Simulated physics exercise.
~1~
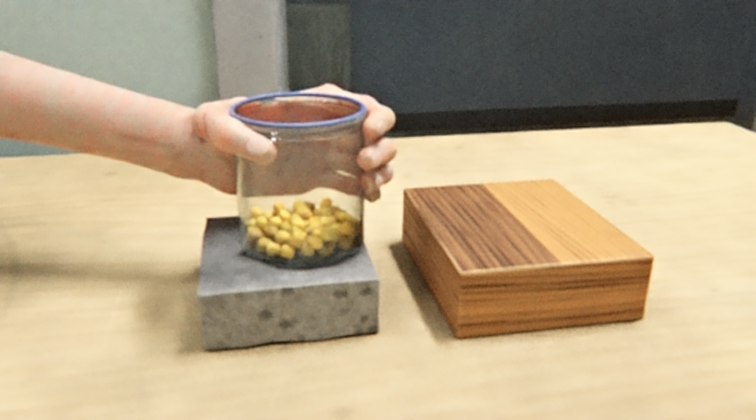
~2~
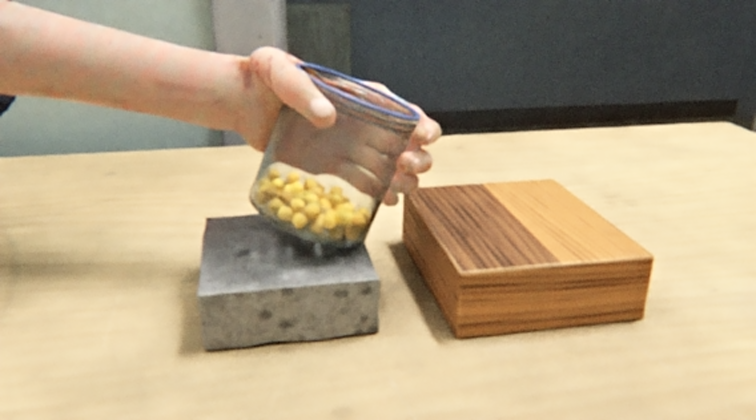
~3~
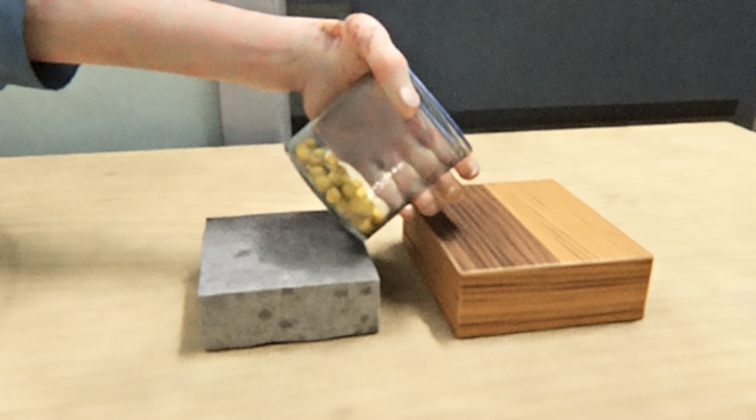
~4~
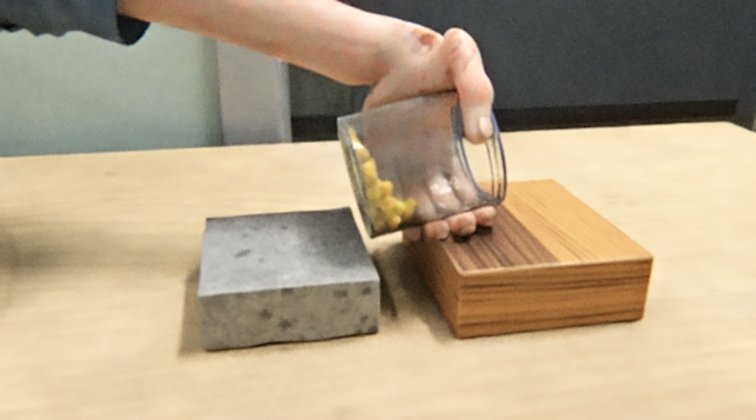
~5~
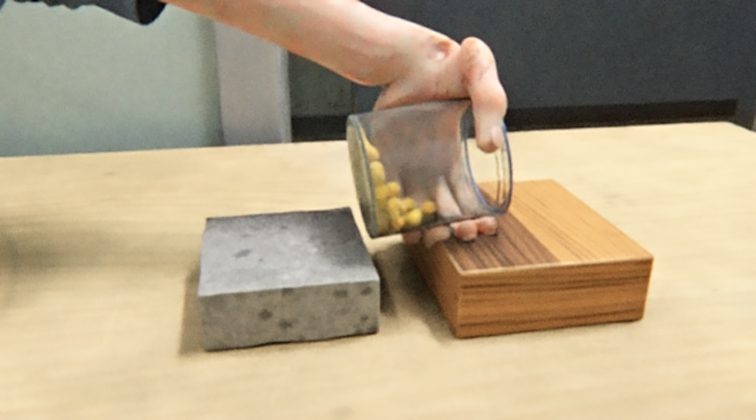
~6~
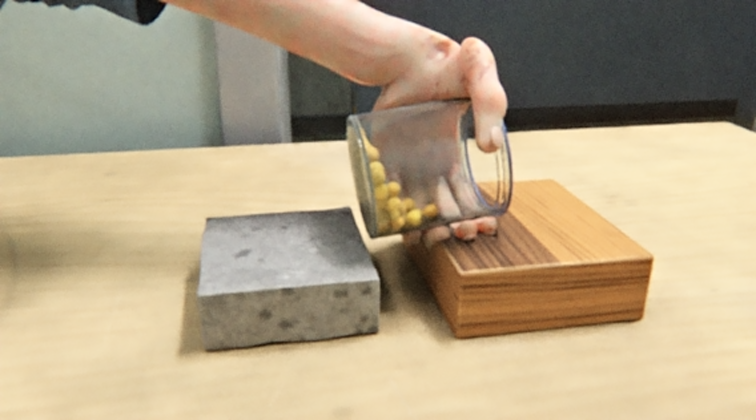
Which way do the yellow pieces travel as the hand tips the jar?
The yellow pieces travel to the right, carried along inside the jar as it tips toward the wooden block.
